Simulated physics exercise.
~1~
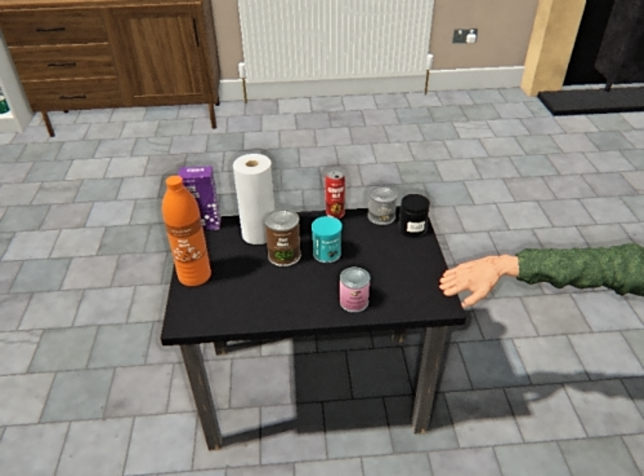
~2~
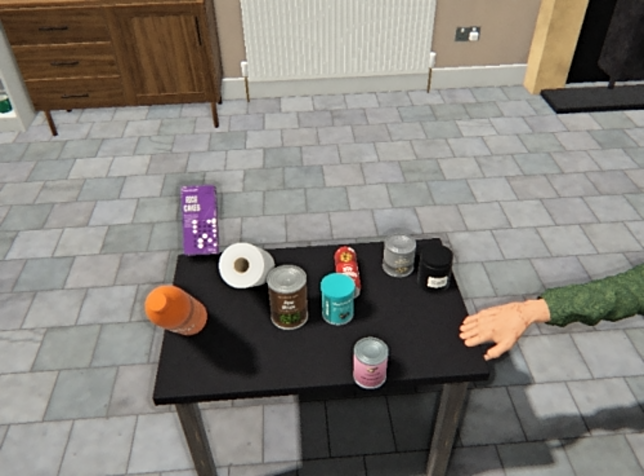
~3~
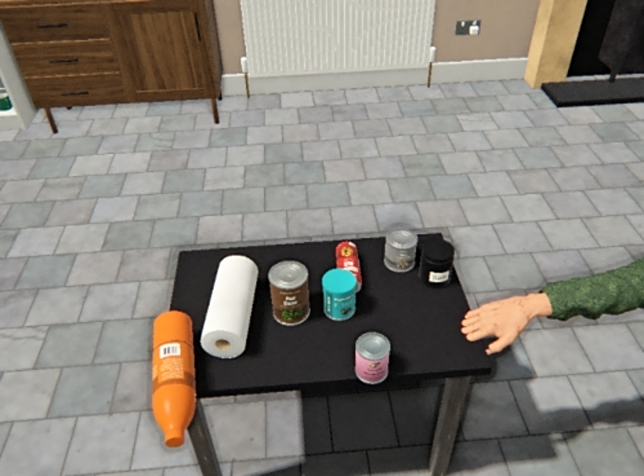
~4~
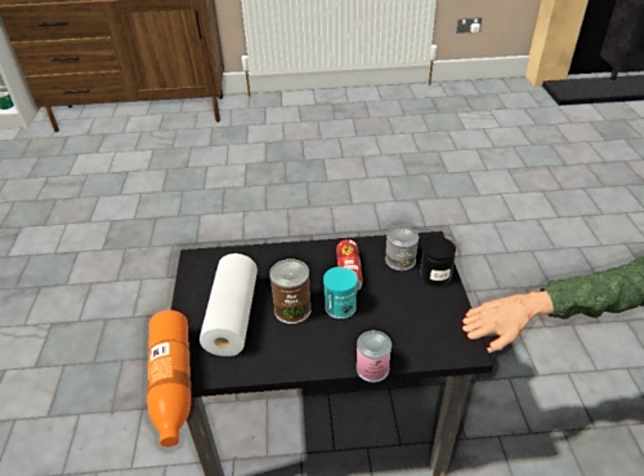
Arm in green sleeve resting beside a black table jolting forward, purple packet falling off, white roll, orange bottle and red can toppling.
